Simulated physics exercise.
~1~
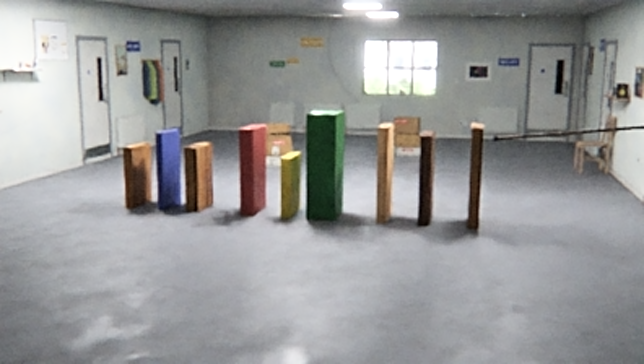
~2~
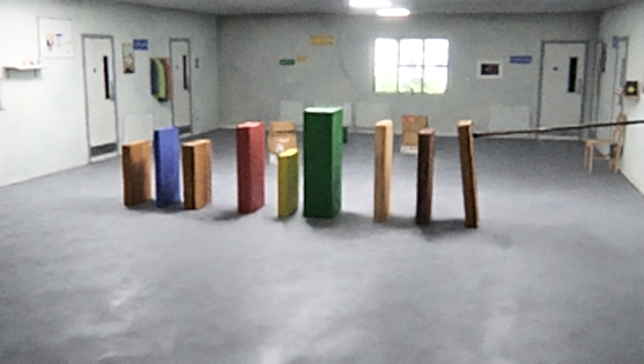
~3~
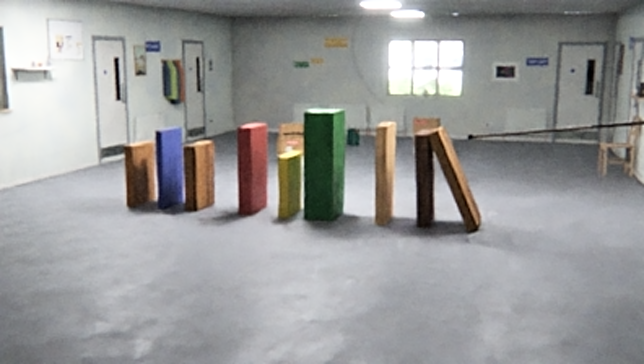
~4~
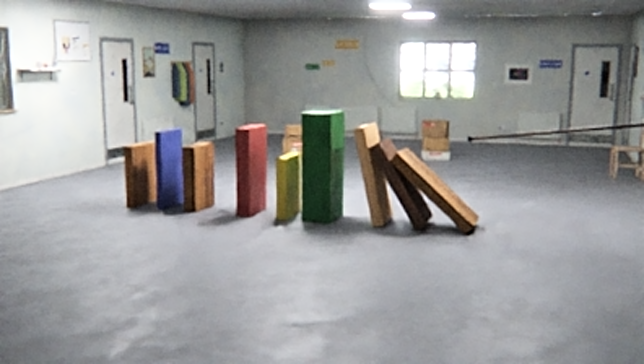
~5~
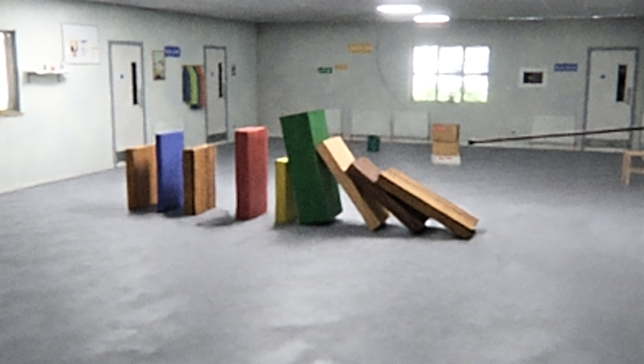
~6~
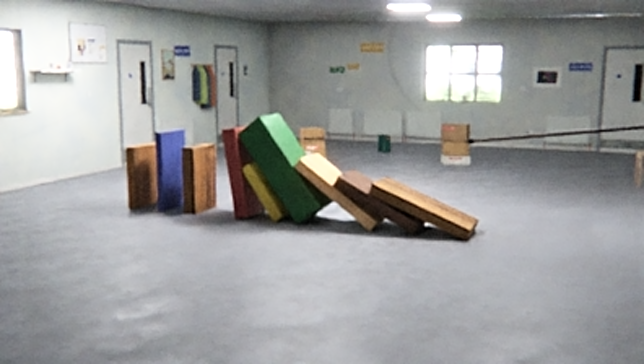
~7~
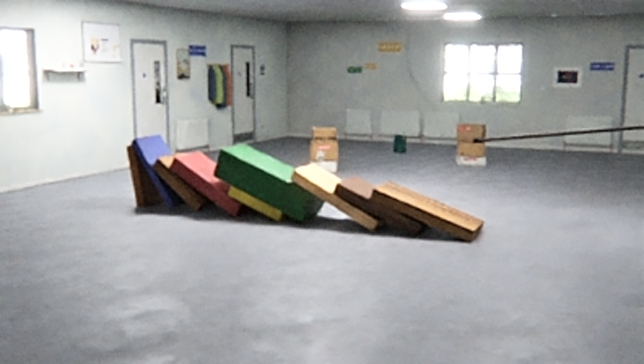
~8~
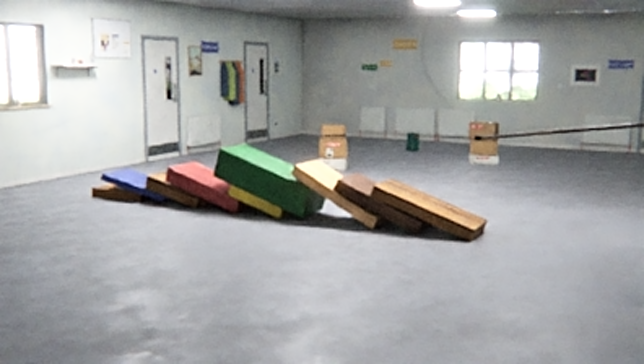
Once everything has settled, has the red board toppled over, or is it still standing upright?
The red board topples. It goes over to the left and ends up leaning low in the overlapping row of fallen boards.
Nine upright boards in a large room toppling leftward one after another from the right-hand end, all finishing down in an overlapping row.
